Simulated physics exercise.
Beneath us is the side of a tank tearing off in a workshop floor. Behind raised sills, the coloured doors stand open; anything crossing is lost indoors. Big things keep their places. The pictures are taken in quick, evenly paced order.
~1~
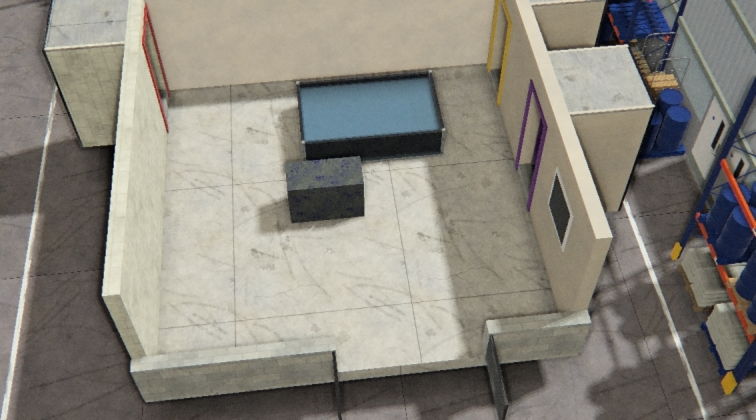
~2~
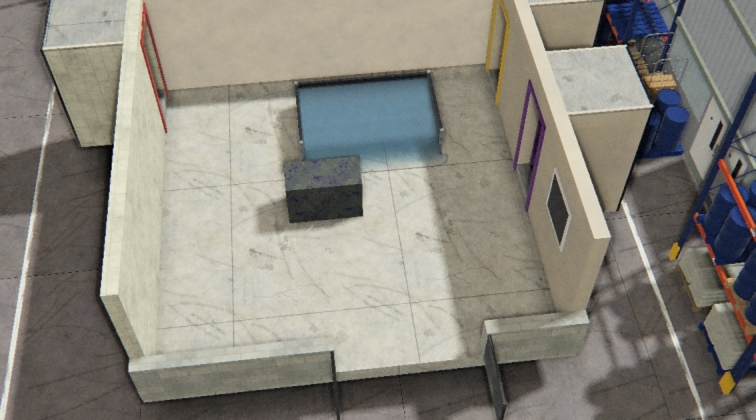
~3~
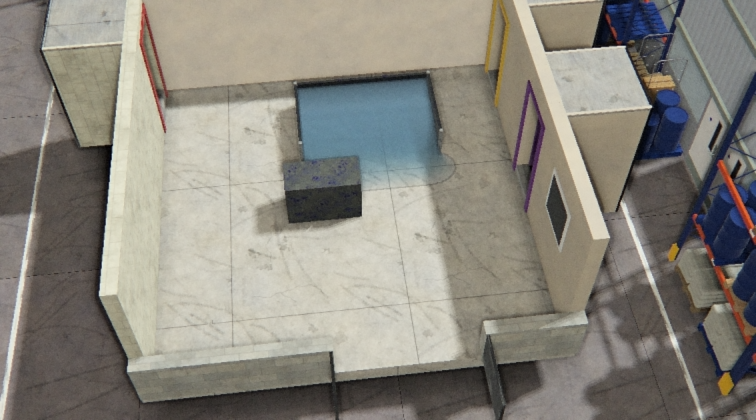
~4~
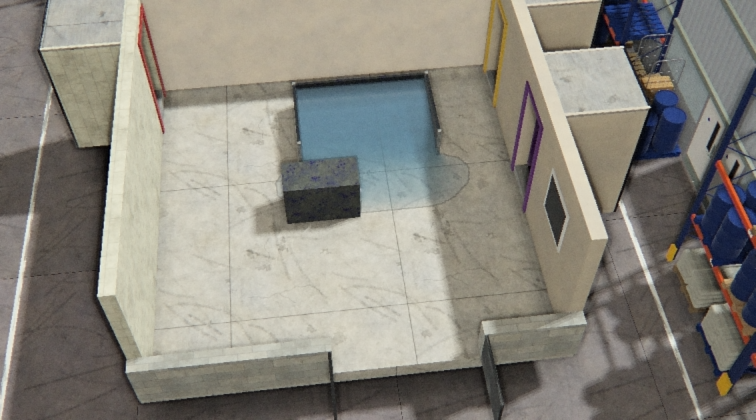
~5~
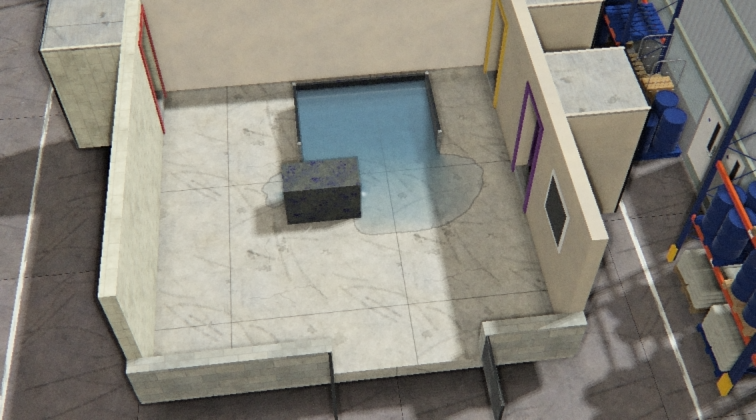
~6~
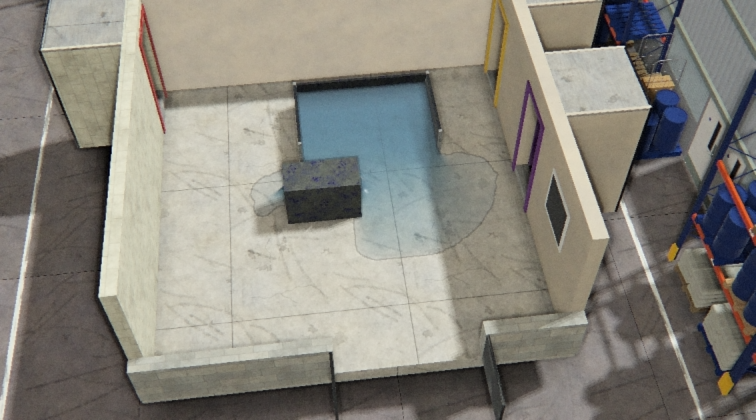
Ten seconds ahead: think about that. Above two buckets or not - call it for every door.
Red door: Not above two buckets; purple door: Not above two buckets; yellow door: Not above two buckets.
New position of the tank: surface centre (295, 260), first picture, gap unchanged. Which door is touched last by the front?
Answer: The one in yellow.
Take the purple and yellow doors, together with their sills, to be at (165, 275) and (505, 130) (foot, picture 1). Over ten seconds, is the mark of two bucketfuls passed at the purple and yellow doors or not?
Lab note - purple door under limit, yellow door under limit.
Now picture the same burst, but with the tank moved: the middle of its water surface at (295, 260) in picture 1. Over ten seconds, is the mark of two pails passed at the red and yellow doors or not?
As it turns out, the red door ends up short of the line and the yellow door ends up short of the line.
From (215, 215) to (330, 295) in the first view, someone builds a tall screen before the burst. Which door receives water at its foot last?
Answer: The door marked yellow.
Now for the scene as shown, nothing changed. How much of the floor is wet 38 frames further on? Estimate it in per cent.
Roughly 80 percent, I'd say.
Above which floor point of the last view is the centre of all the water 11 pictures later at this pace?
Around pixel (375, 192).
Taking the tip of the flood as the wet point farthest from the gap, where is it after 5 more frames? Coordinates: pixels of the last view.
The wet edge reaches furthest near (464, 346).
A moment on, water covers 40 % of the floor; the red door not reached, the purple door wet at the sill, nothing in, the yellow door not reached.
Next, water covers 55 % of the floor; the red door not reached, the purple door wet at the sill, nothing in, the yellow door not reached.
Then, water covers 60 % of the floor; the red door wet at the sill, nothing in, the purple door wet at the sill, nothing in, the yellow door not reached.
Later, water covers 80 % of the floor; the red door wet at the sill, nothing in, the purple door wet at the sill, nothing in, the yellow door not reached.
In the end, water covers 100 % of the floor; the red door wet at the sill, nothing in, the purple door wet at the sill, nothing in, the yellow door wet at the sill, nothing in.
